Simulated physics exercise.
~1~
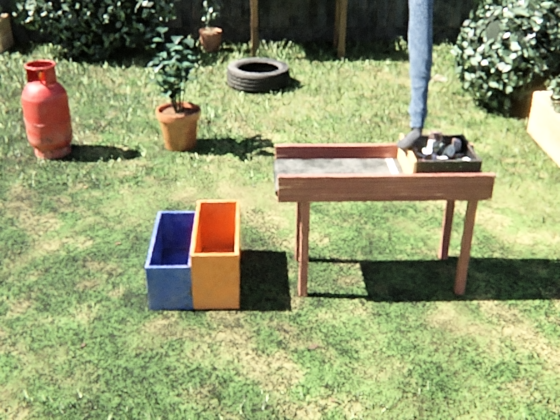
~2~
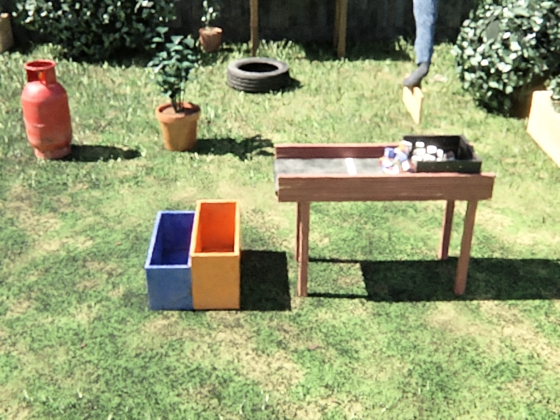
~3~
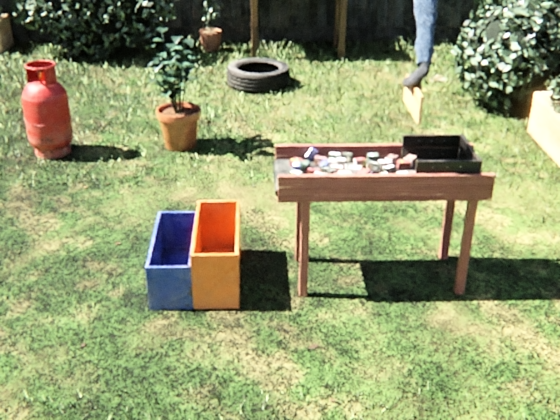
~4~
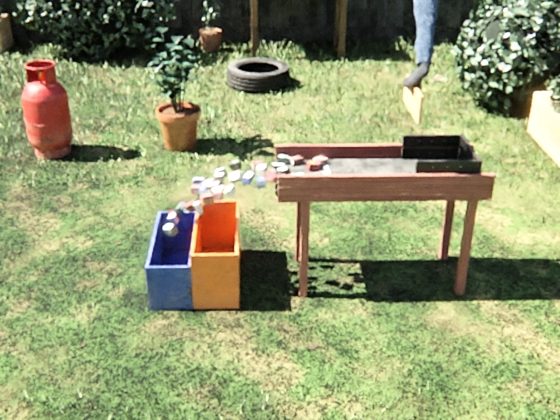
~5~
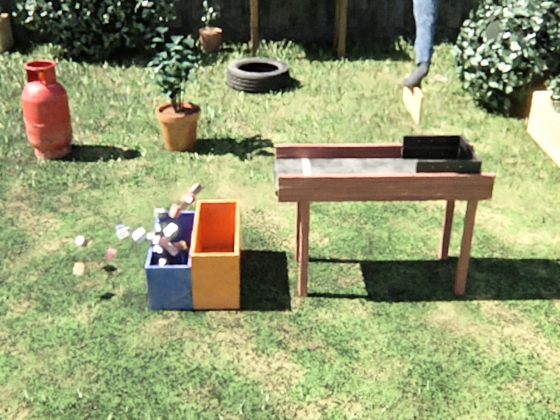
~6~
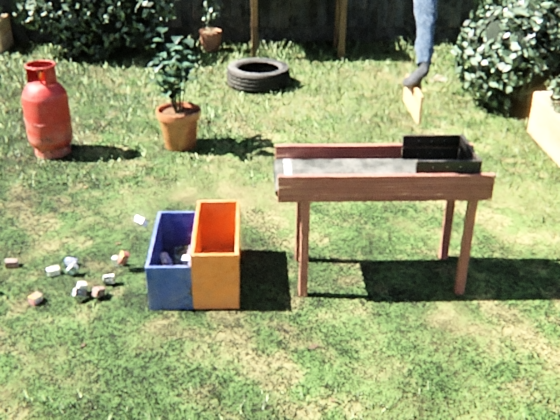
In a garden, a belt flings small cartons left into a blue tote and onto grass.
